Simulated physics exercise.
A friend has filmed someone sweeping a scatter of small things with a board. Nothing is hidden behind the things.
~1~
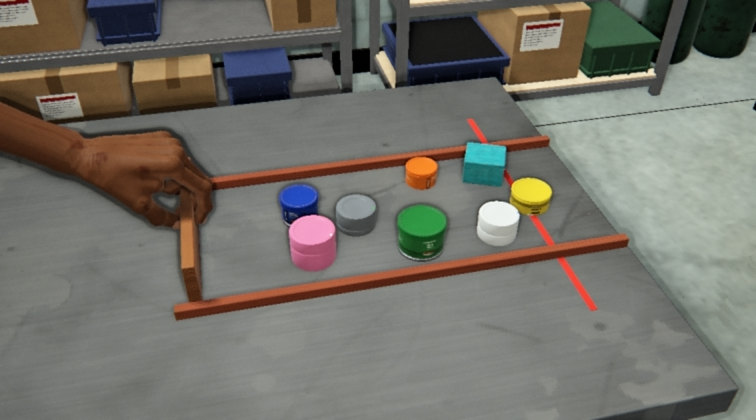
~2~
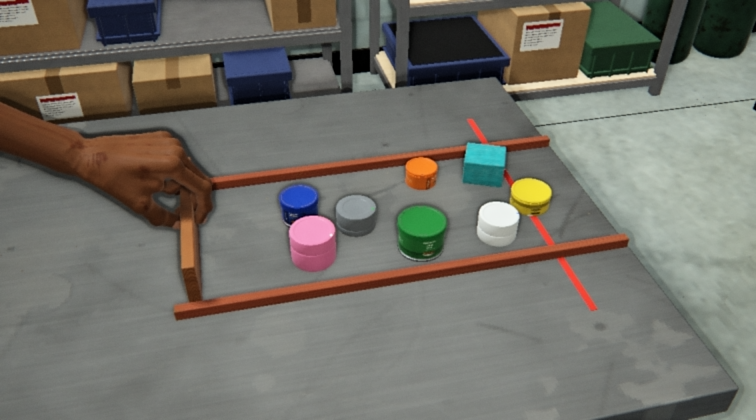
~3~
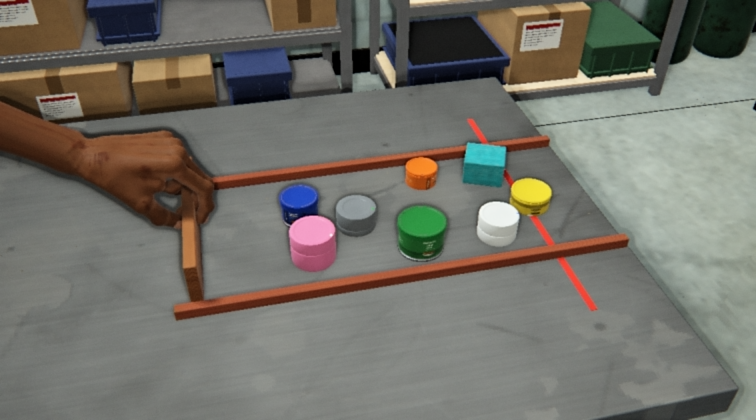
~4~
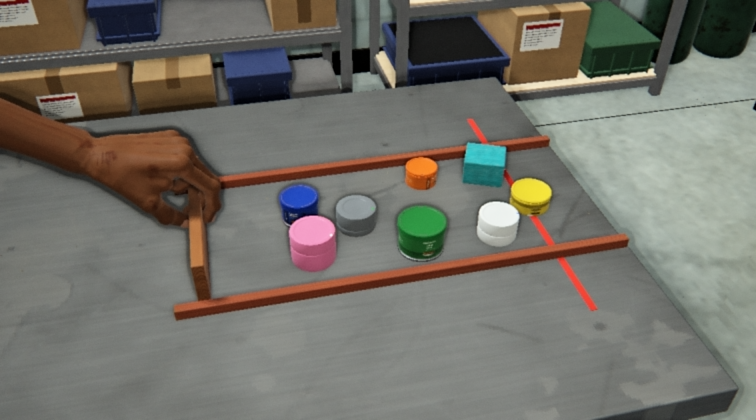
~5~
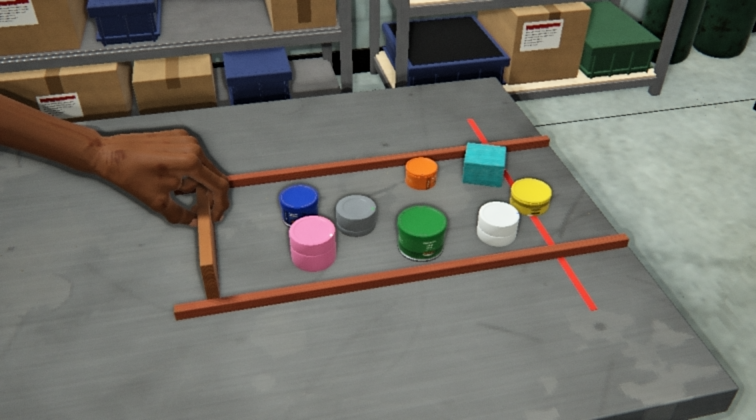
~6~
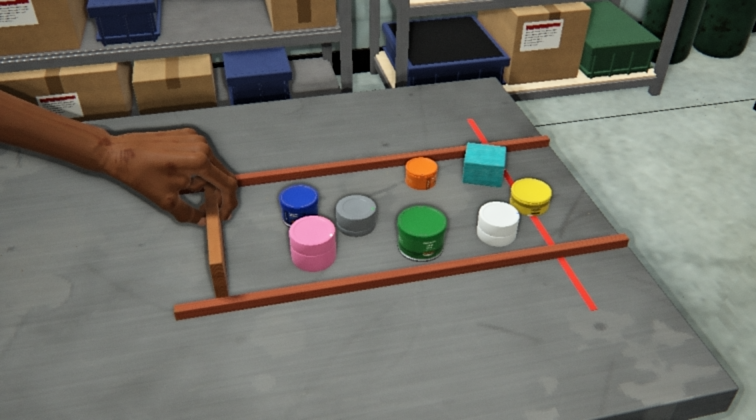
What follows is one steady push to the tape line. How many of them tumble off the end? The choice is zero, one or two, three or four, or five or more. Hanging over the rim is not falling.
In the end the number that fall off is one or two.
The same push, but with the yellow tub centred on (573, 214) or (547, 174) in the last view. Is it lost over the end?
In that order, it is lost; stays on.
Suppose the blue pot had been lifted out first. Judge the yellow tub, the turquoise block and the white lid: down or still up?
The yellow tub survives; the turquoise block holds on; the white lid falls.
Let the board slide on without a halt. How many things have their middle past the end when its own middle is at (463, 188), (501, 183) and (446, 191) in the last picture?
It would be 0, 1 and 0.
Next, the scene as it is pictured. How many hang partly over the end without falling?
3 of them.
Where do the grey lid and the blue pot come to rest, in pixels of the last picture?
The grey lid stops around (553, 188); the blue pot around (527, 169).
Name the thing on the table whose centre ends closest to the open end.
The yellow tub.
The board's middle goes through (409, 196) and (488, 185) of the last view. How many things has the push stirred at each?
6 and 8.
Soon after, none off yet; yellow tub at rest near (530, 197); turquoise block at rest near (484, 165); white lid at rest near (498, 224).
In the end, the number that fall off is one or two; gone, white lid.
